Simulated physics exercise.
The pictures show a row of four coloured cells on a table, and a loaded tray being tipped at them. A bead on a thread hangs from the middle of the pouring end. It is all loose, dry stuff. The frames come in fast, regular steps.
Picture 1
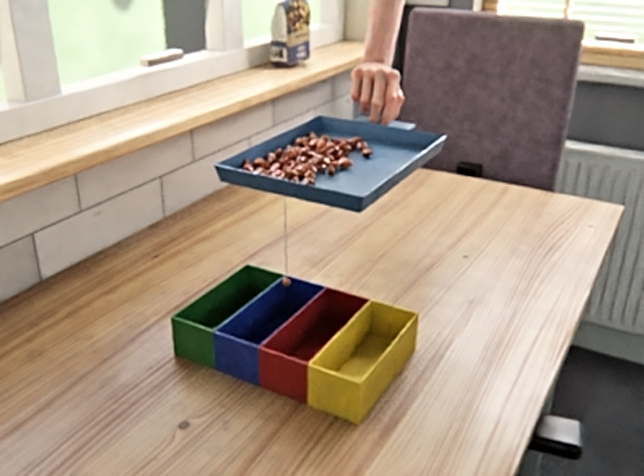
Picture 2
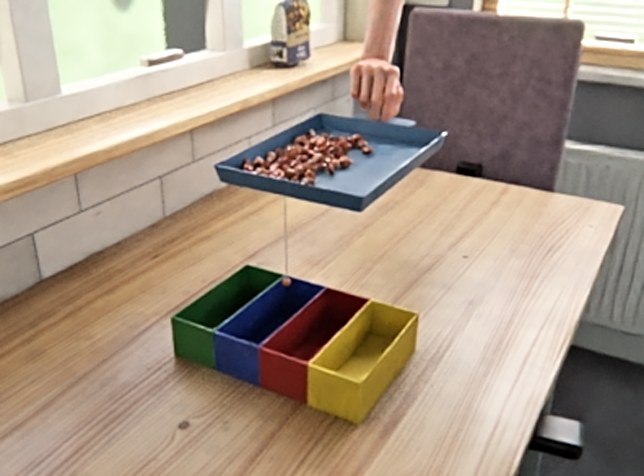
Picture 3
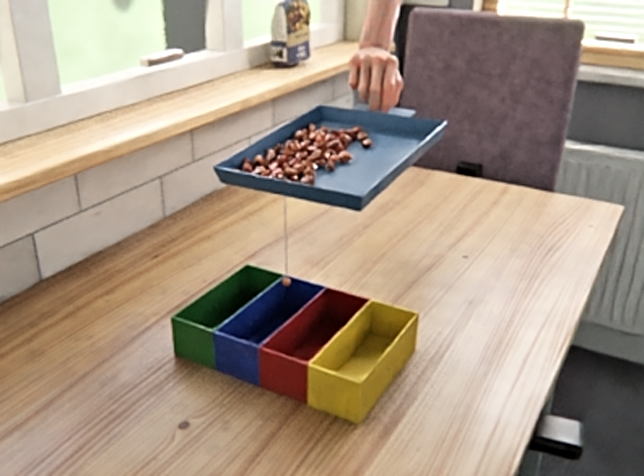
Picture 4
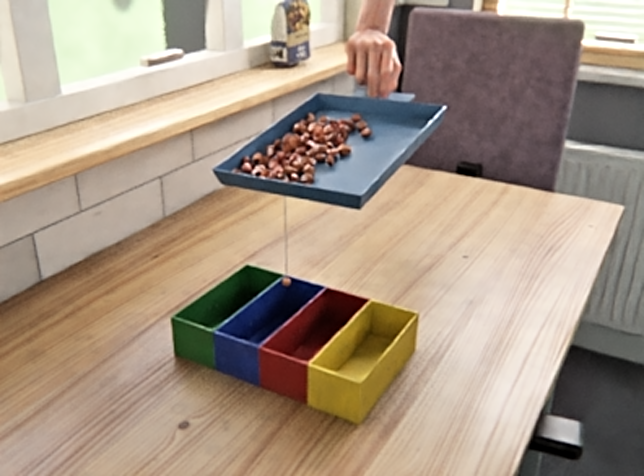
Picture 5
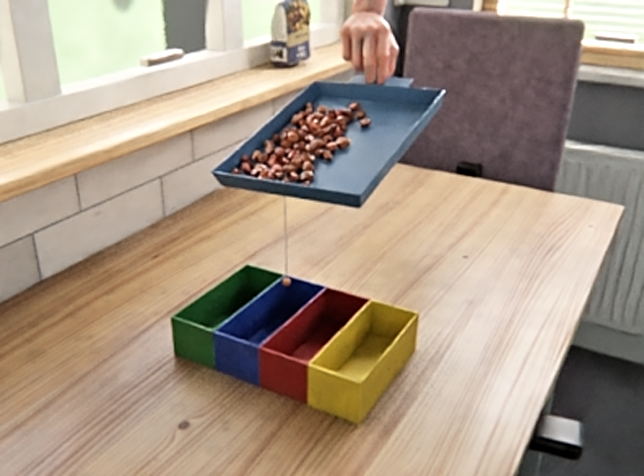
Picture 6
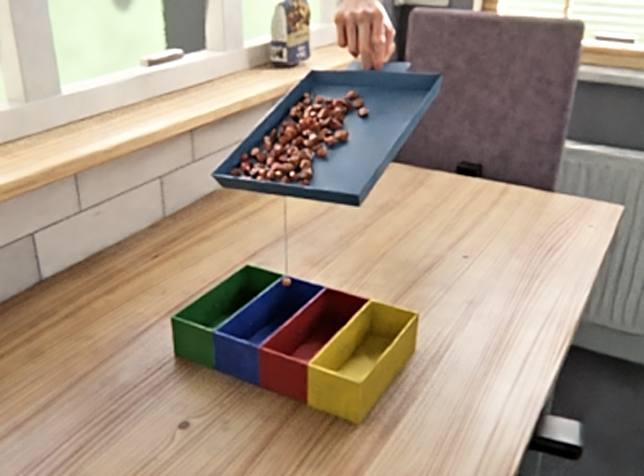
On a wooden table by a window, a hand holds a blue tray of reddish-brown pieces level above a row of green, blue, red and yellow cells, a bead hanging on a thread beneath it. The hand then steadily raises the tray's far end, tilting it down toward the left corner.
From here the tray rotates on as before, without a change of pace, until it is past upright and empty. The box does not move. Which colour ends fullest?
The green cell gets the most.
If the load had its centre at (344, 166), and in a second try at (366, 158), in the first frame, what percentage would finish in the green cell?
About 50 and 50 per cent.
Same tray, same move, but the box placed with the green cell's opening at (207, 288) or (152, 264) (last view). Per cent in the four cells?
Near 90 % and 100 %.
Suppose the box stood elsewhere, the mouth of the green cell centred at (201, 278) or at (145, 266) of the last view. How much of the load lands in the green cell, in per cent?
Roughly 40 per cent, and 0 per cent.
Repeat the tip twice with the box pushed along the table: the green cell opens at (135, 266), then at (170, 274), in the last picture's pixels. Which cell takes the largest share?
In turn: The red cell; the cell in blue.
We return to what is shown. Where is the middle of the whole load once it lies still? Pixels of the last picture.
At about (217, 331).
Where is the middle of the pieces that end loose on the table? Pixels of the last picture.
Near (167, 321).
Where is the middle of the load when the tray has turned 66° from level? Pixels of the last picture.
At about (259, 150).
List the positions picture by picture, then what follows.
Corners of the pouring end near (220, 164) and (361, 194), level; middle of the load near (304, 161), bits of crushed brick; bead on its thread near (286, 282); green cell near (193, 339); blue cell near (237, 355); red cell near (284, 372); yellow cell near (334, 390), in the first frame.
Corners of the pouring end near (220, 164) and (361, 194), level; middle of the load near (304, 160), in the second frame.
Corners of the pouring end near (219, 166) and (360, 193), tipped barely, lowest at the left corner; middle of the load near (303, 156), in the third frame.
Corners of the pouring end near (218, 168) and (359, 192), tipped a little, lowest at the left corner; middle of the load near (303, 151), in the fourth frame.
Corners of the pouring end near (217, 170) and (357, 191), tipped a little, lowest at the left corner; middle of the load near (302, 146), in the fifth frame.
Corners of the pouring end near (217, 172) and (356, 191), tipped clearly, lowest at the left corner; middle of the load near (300, 141); green cell near (193, 339); blue cell near (237, 355); red cell near (284, 372); yellow cell near (334, 390), in the sixth frame.
Shortly afterwards, tray tipped steeply; all but a few on the tray; only a few falling or outside the box.
Next, tray tipped past a quarter turn; a little on the tray; near a third in the green cell; a little in the blue cell; near a third falling or outside the box.
Some moments later, tray tipped past a quarter turn; near half in the green cell; near a quarter in the blue cell; near a third falling or outside the box.
In the end, tray tipped past a quarter turn; near half in the green cell; near a quarter in the blue cell; none at all in the yellow cell; none at all in the red cell; near a third outside the box.
